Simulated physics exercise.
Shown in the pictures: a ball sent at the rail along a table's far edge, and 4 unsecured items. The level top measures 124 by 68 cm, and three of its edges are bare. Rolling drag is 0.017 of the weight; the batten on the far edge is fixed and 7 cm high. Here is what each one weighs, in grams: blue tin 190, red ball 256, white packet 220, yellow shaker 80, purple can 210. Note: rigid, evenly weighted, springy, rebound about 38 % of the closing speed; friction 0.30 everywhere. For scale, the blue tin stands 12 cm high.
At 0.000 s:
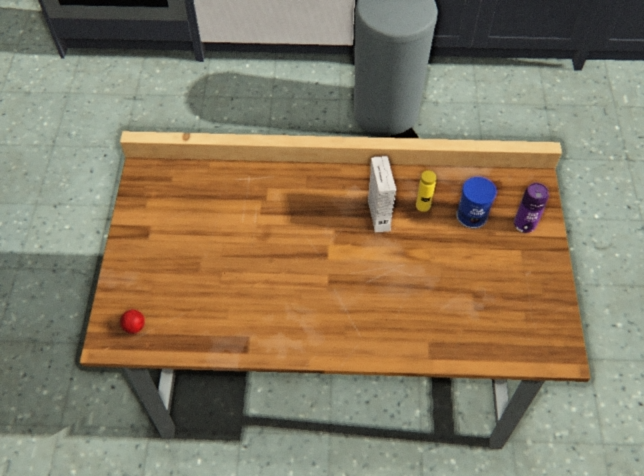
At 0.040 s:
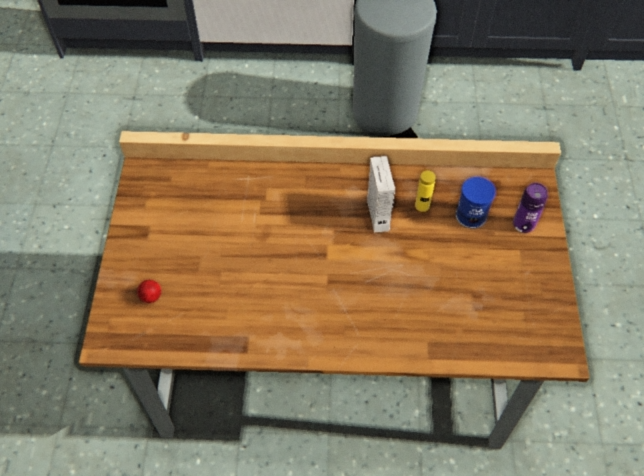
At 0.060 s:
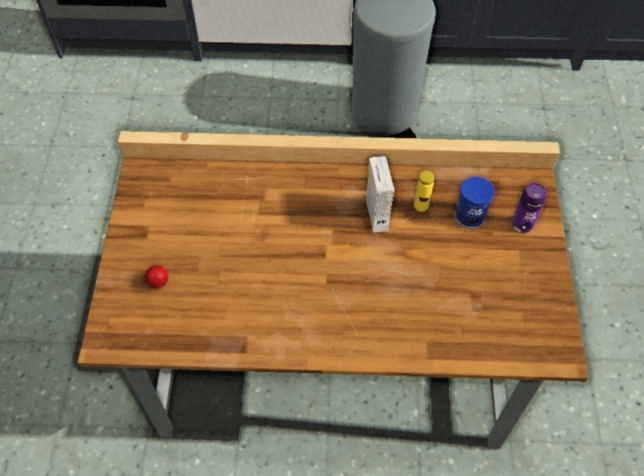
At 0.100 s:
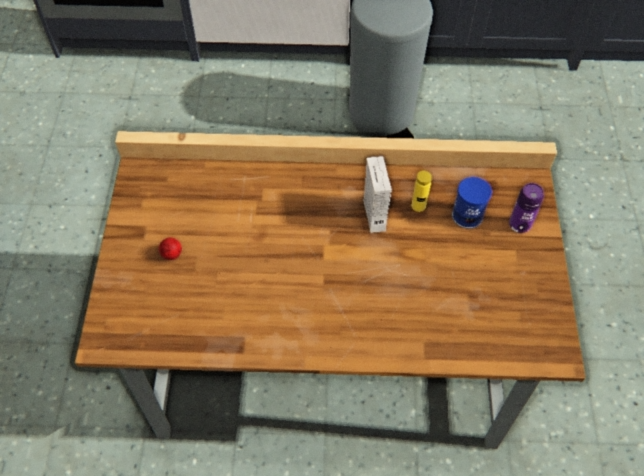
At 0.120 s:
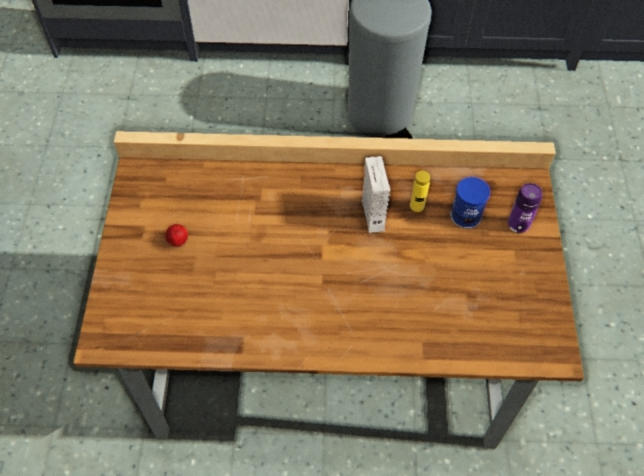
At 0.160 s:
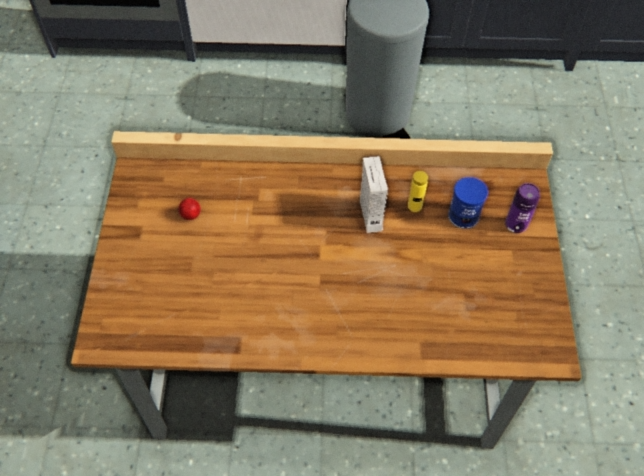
In this clip, a red ball rolls from the near left part of a wooden table toward the rail along the far edge, drifting slightly right, while a white packet, yellow shaker, blue tin and purple can stand still.
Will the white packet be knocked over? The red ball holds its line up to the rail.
No, it stays up.
After 0.46 s, red ball near (256, 199).
After 1.26 s, red ball near (396, 274).
After 2.06 s, red ball near (528, 344).
After 2.76 s, red ball near (578, 463).
By the end (3.0 s), all 4 in place, give or take 4 cm. Seen from the same camera at the end, white packet near (373, 196).
